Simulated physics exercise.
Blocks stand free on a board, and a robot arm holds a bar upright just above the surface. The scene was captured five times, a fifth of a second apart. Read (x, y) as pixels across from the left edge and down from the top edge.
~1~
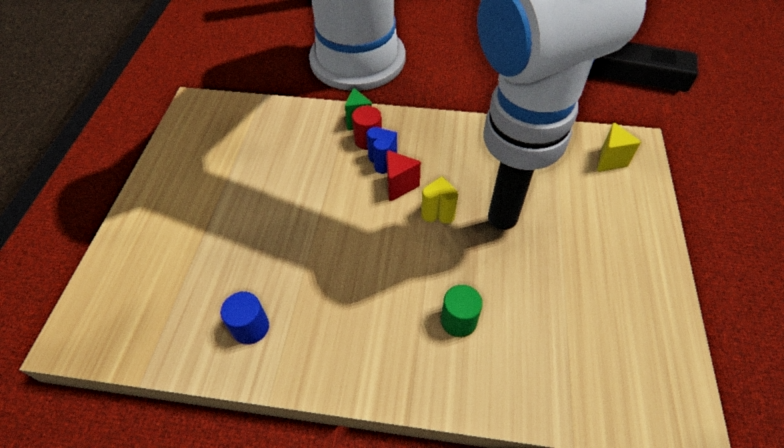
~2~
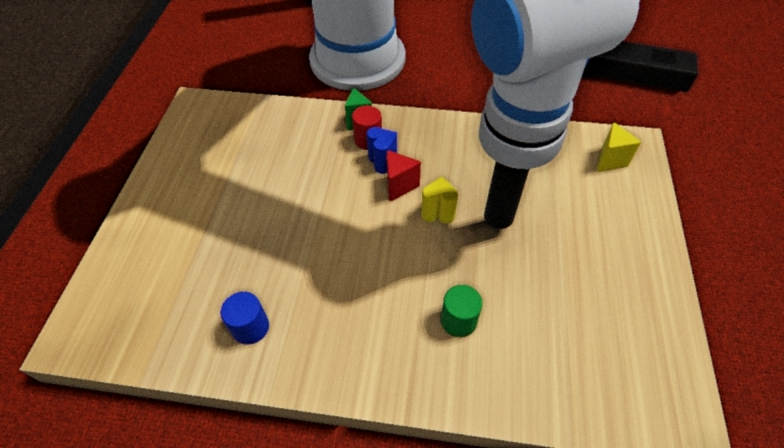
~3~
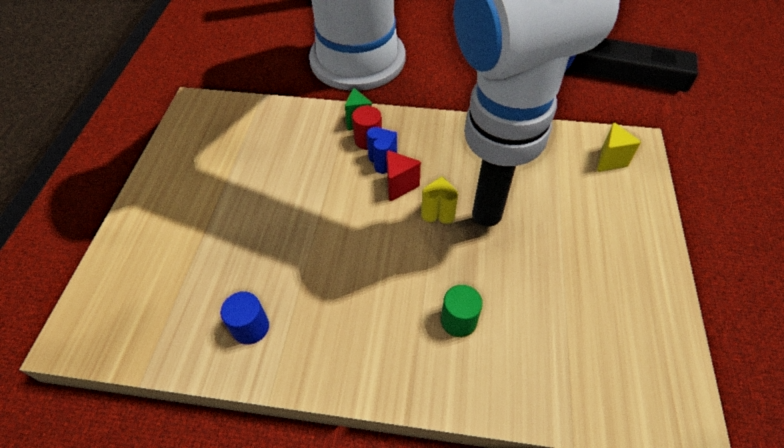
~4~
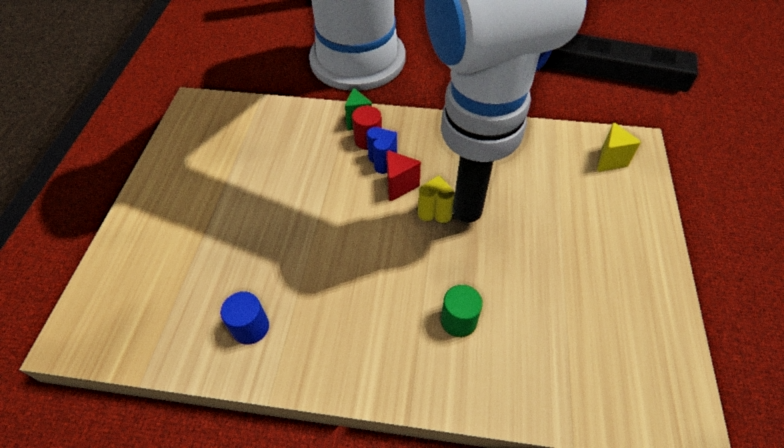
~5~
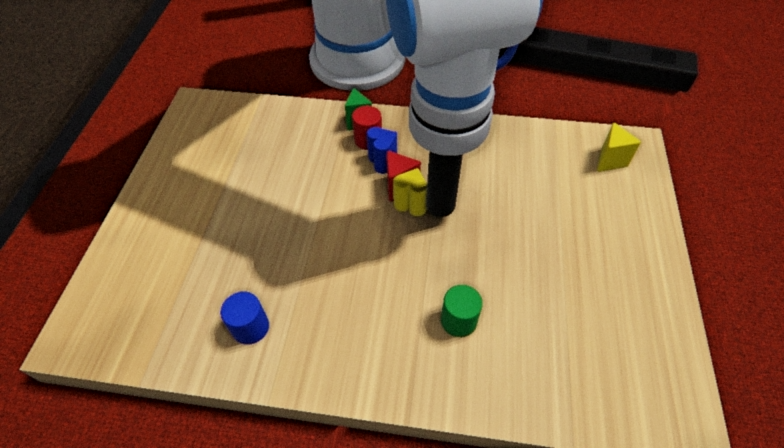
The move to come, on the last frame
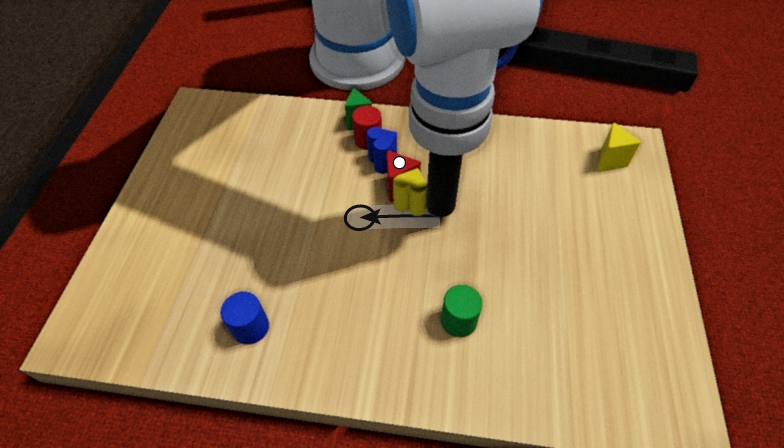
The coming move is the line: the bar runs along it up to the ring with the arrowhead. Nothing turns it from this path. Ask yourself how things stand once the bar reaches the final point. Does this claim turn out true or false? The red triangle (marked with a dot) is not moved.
Answer: False.
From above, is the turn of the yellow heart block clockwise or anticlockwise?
Looking down, my answer is that the yellow heart block rotates clockwise.
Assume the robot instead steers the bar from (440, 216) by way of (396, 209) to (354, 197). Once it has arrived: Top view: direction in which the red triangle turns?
Its rotation is clockwise.
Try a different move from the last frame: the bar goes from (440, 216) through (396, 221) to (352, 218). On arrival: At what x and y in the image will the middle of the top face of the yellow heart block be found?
The answer is (360, 174).
The drawn path runs from (440, 216) directly to (360, 218); the dot is on the red triangle.
The first path, step by step. Halfway along, bar (399, 206); red triangle (390, 158), turned 50° clockwise; yellow heart block (378, 177), turned 50° clockwise.
At the end, bar (359, 207); blue heart block not moved; red triangle (389, 158), turned 55° clockwise; yellow heart block (357, 172), turned 115° clockwise.
